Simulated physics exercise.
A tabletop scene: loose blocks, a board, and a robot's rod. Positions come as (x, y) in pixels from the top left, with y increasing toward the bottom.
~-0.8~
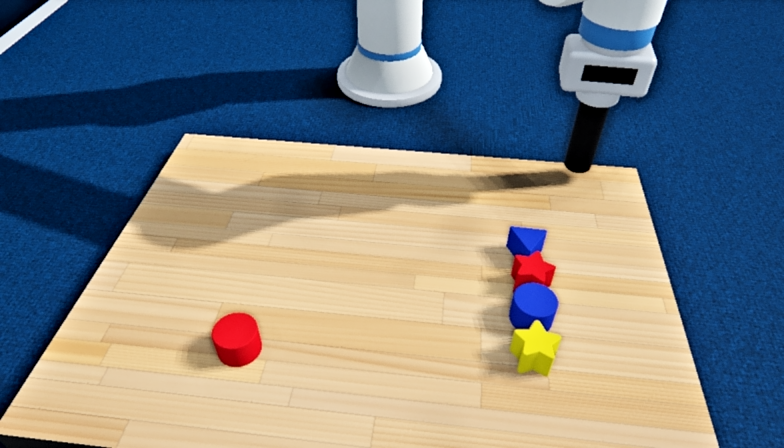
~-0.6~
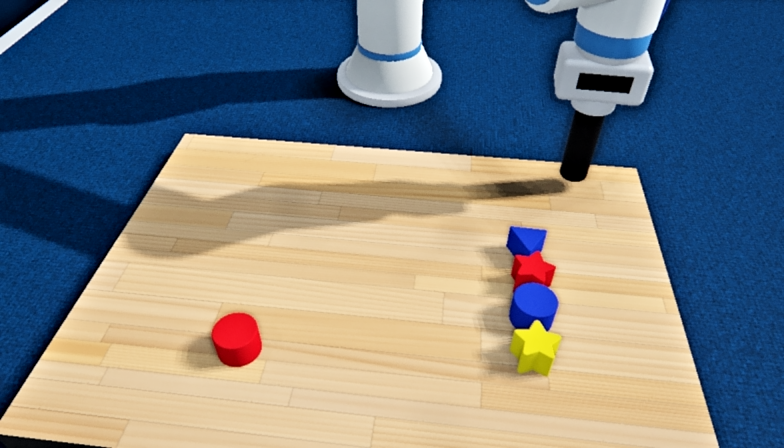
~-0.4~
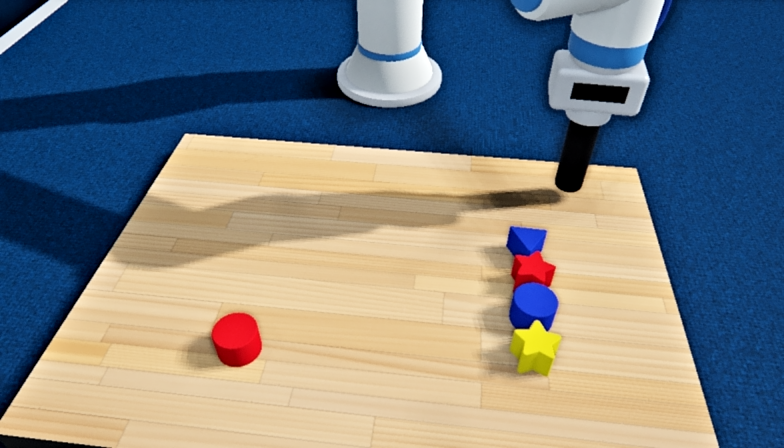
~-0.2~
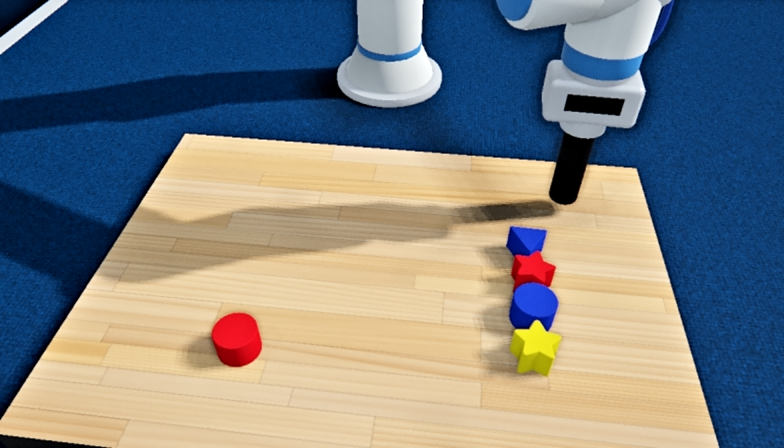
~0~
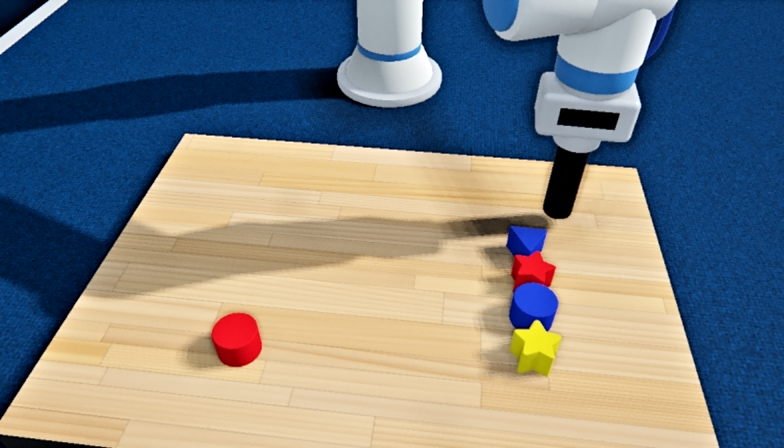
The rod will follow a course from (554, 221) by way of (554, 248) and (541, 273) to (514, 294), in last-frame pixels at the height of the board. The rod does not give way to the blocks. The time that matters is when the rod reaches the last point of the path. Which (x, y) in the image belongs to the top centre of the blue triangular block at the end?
It will likely be found at (510, 247).
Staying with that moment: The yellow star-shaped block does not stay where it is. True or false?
This is true.
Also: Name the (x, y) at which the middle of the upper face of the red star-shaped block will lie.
That would be at about pixel (505, 297).
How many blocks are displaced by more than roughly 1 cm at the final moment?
The number is three or more.
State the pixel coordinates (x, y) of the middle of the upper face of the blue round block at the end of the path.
The blue round block ends near (519, 328).
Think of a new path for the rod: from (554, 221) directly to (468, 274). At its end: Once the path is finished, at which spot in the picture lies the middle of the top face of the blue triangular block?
I expect it at (483, 275).
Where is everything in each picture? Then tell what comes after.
In the first frame, tip of the rod (577, 167), middles of tops, blue triangular block (529, 235), red star-shaped block (534, 265), blue round block (536, 299), yellow star-shaped block (538, 339).
In the second frame, rod (573, 175), nothing pushed.
In the third frame, rod (568, 185), nothing pushed.
In the fourth frame, rod (562, 197), nothing pushed.
In the fifth frame, rod (557, 211), blue triangular block (529, 235), red star-shaped block (534, 265), blue round block (536, 299), yellow star-shaped block (538, 339).
What follows on the original path. One third of the way, rod (557, 238); blue triangular block (527, 237).
Two thirds of the way, rod (543, 263); blue triangular block (514, 242), turned 75° clockwise; red star-shaped block (530, 272), turned 20° anticlockwise.
At the end, rod (516, 284); blue triangular block (510, 247), turned 125° clockwise; red star-shaped block (505, 297), turned 35° anticlockwise; blue round block (519, 328); yellow star-shaped block (538, 368), turned 35° anticlockwise.
